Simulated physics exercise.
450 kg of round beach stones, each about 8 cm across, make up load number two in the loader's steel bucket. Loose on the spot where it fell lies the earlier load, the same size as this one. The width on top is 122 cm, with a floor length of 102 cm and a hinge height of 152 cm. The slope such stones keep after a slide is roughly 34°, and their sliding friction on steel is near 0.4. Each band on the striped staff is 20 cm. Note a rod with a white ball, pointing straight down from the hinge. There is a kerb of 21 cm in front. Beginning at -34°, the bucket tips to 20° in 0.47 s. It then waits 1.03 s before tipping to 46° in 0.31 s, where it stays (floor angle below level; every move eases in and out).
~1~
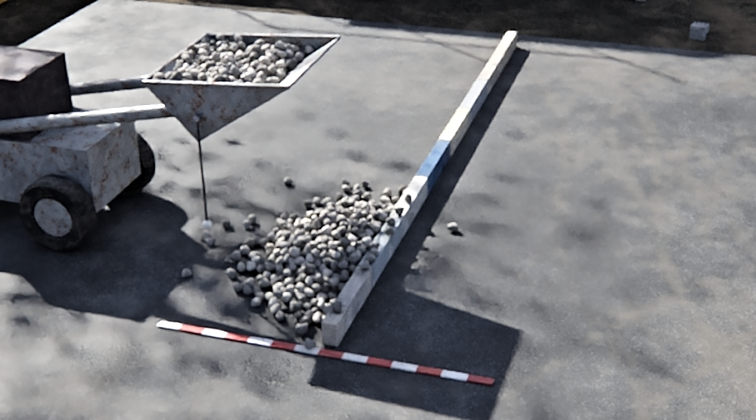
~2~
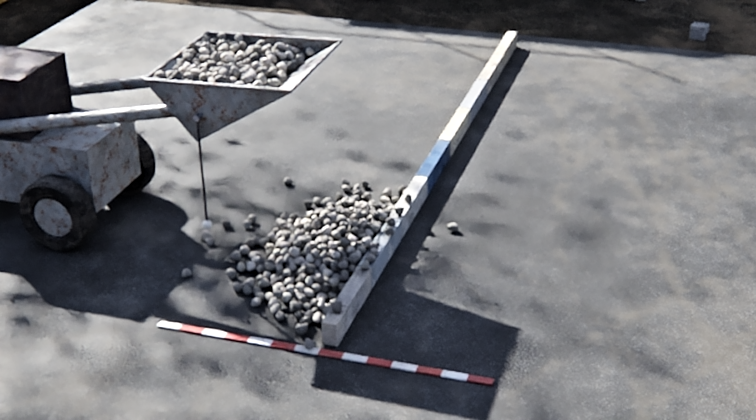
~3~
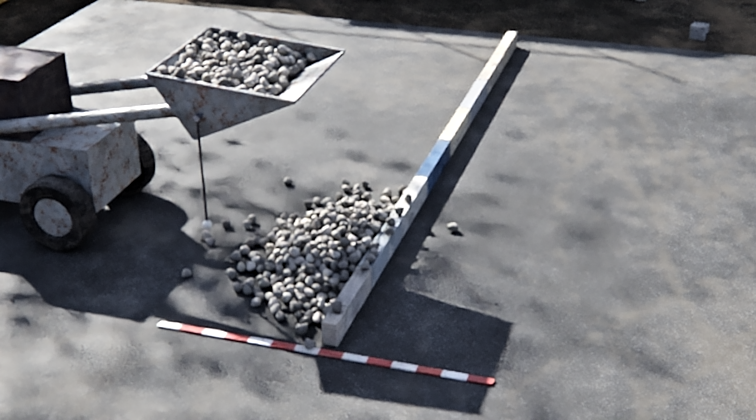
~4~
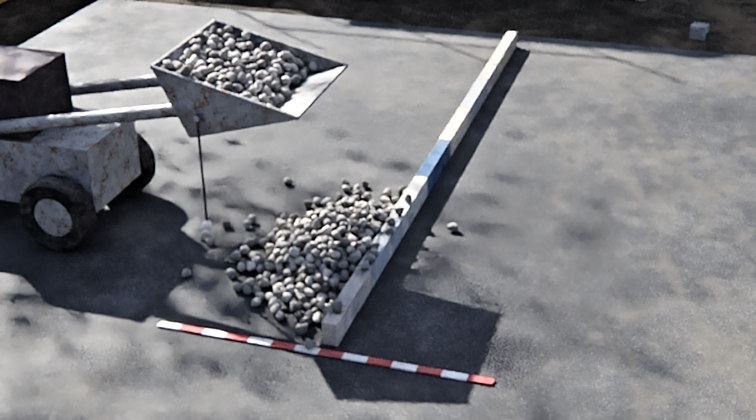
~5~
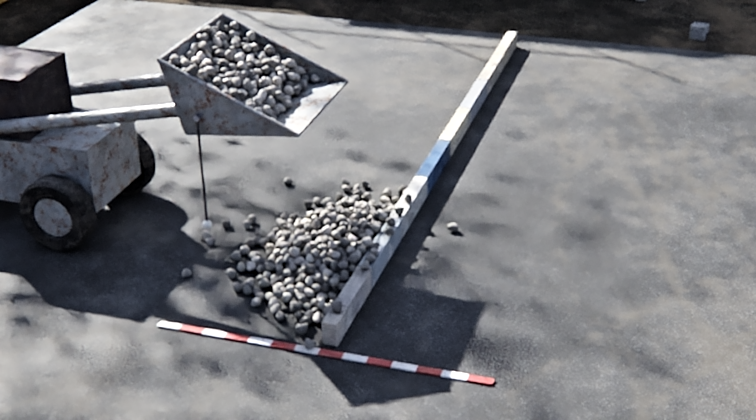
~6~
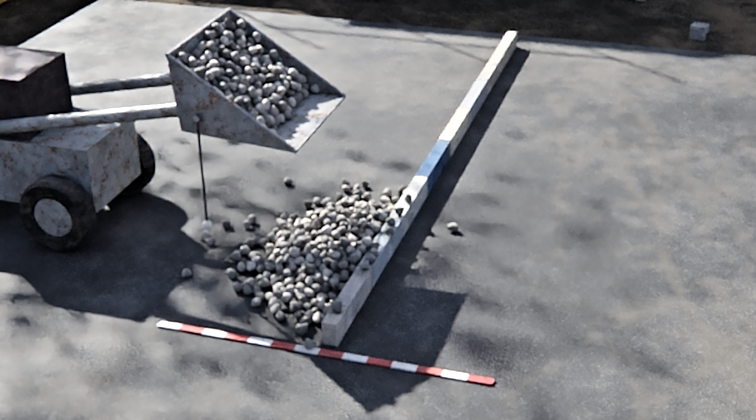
At the start, a loader on the left holds a steel bucket full of grey stones above a loose stone pile lying against a low kerb, beside a red-and-white striped staff. The bucket then tilts steadily, its lip swinging down to the right and its stones shifting slightly inside, while the pile stays still.
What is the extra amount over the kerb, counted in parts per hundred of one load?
Close to 39 parts in a hundred.
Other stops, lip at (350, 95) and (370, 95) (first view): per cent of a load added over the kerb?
The first would add some 90 per cent and the second some 95 per cent.
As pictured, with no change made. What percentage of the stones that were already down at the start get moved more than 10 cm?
I'd put it at about 10 per cent.
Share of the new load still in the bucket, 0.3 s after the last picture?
About 100 percent.
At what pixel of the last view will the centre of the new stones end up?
They end up centred around (366, 246).
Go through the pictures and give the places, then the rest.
In the first frame, lip at (289, 87), floor tilted -34°, highest stones at (235, 52). The earlier load is highest near (363, 240), 26 cm above ground level, 100 % on this side of the kerb.
In the second frame, the bucket is at -32°, its lip at (291, 91); the top of the load is at (226, 49).
In the third frame, lip at (295, 103), floor tilted -25°, highest stones at (211, 43).
In the fourth frame, lip at (298, 118), floor tilted -16°, highest stones at (208, 37).
In the fifth frame, lip at (299, 136), floor tilted -6°, highest stones at (215, 33).
In the sixth frame, the bucket is at 4°, its lip at (296, 152); the top of the load is at (222, 30).
Then, 0.1 s after the last picture the floor is at 17°; in per cent of one load, 100 in the bucket, 100 on this side of the kerb; the foremost stones are at (389, 242).
Then, 0.3 s after the last picture the floor is at 20°; in per cent of one load, 100 in the bucket, 100 on this side of the kerb; the foremost stones are at (389, 242).
Then, 2.0 s after the last picture the floor is at 46°; in per cent of one load, 0 in the bucket, 162 on this side of the kerb, 38 over the kerb; the foremost stones are at (573, 285).
Then, 4.7 s after the last picture the floor is at 46°; in per cent of one load, 0 in the bucket, 161 on this side of the kerb, 39 over the kerb; the foremost stones are at (579, 287). Net gain over the kerb, 39.
